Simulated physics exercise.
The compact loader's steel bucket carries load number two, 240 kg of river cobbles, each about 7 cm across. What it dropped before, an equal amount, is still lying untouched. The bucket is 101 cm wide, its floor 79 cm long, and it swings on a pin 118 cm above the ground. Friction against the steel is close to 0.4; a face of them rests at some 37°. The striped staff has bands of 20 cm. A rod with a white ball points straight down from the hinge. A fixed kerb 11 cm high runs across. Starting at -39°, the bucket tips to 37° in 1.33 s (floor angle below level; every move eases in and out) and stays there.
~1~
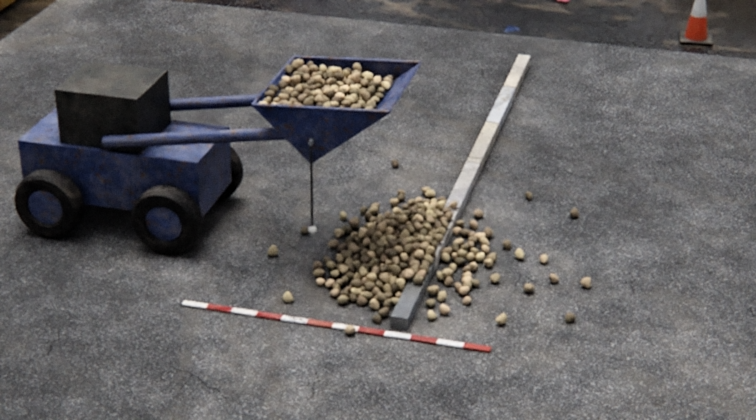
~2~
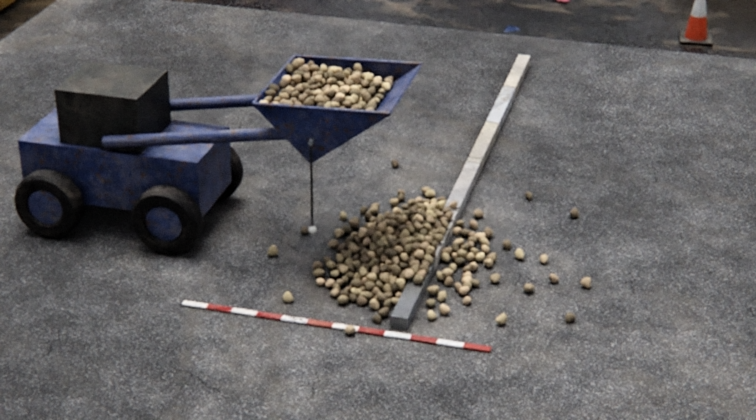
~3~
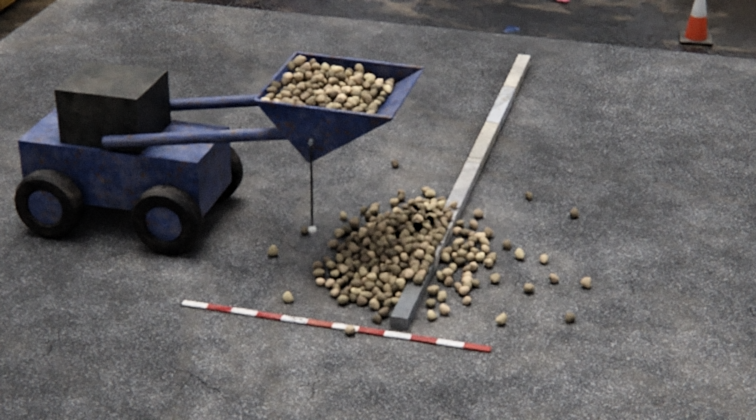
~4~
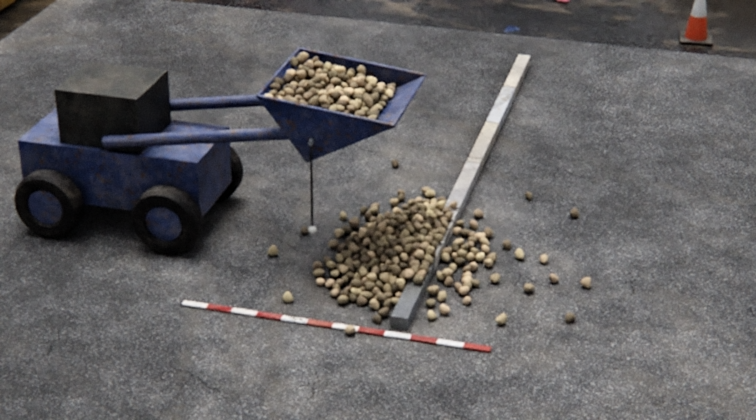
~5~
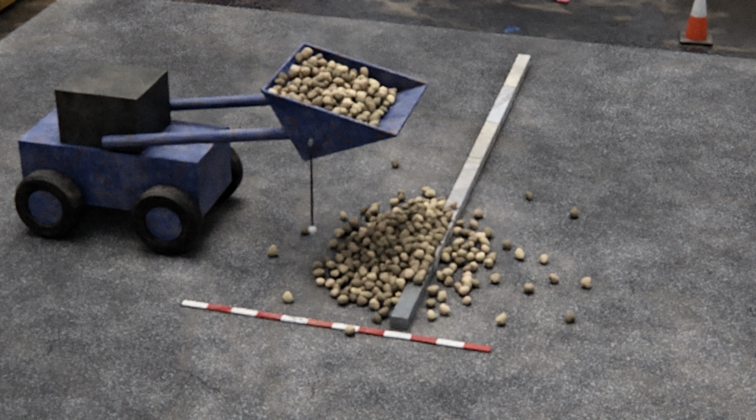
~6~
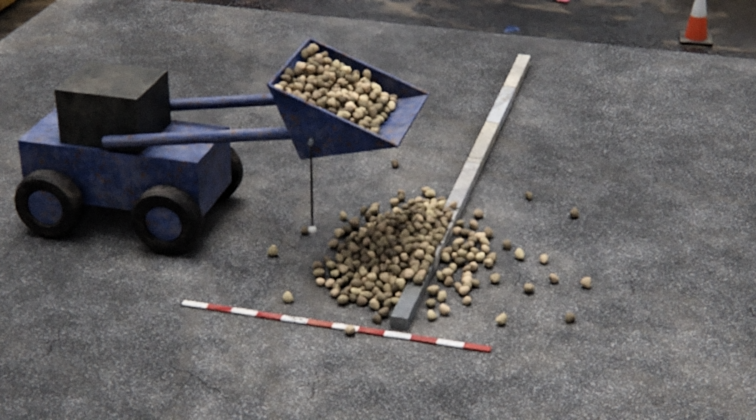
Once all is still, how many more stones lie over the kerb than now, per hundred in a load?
About 71 per cent.
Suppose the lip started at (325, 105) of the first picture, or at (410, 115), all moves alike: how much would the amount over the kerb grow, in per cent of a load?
Near 0 per cent from the first place, 90 from the second.
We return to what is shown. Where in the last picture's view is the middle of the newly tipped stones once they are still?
Their middle is at about (459, 253).
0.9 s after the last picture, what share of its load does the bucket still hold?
About 50 per cent.
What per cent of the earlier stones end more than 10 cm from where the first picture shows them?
About 10 per cent.
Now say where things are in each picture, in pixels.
In the first picture, the bucket is at -39°, its lip at (389, 112); the top of the load is at (315, 74). The earlier load is highest near (413, 234), 22 cm above ground level, 87 % on this side of the kerb, 13 % over the kerb.
In the second picture, the bucket is at -38°, its lip at (390, 114); the top of the load is at (308, 72).
In the third picture, lip at (392, 119), floor tilted -34°, highest stones at (302, 68).
In the fourth picture, lip at (395, 126), floor tilted -29°, highest stones at (302, 66).
In the fifth picture, lip at (397, 135), floor tilted -22°, highest stones at (306, 62).
In the sixth picture, the bucket is at -15°, its lip at (398, 146); the top of the load is at (311, 59).
Then, 0.5 s after the last picture the floor is at 25°; in per cent of one load, 100 in the bucket, 87 on this side of the kerb, 13 over the kerb; the foremost stones are at (548, 275).
Then, 0.9 s after the last picture the floor is at 37°; in per cent of one load, 48 in the bucket, 135 on this side of the kerb, 17 over the kerb; the foremost stones are at (548, 275).
Then, 1.3 s after the last picture the floor is at 37°; in per cent of one load, 7 in the bucket, 141 on this side of the kerb, 53 over the kerb; the foremost stones are at (554, 276).
Then, 3.7 s after the last picture the floor is at 37°; in per cent of one load, 0 in the bucket, 116 on this side of the kerb, 84 over the kerb; the foremost stones are at (618, 279). Net gain over the kerb, 71.
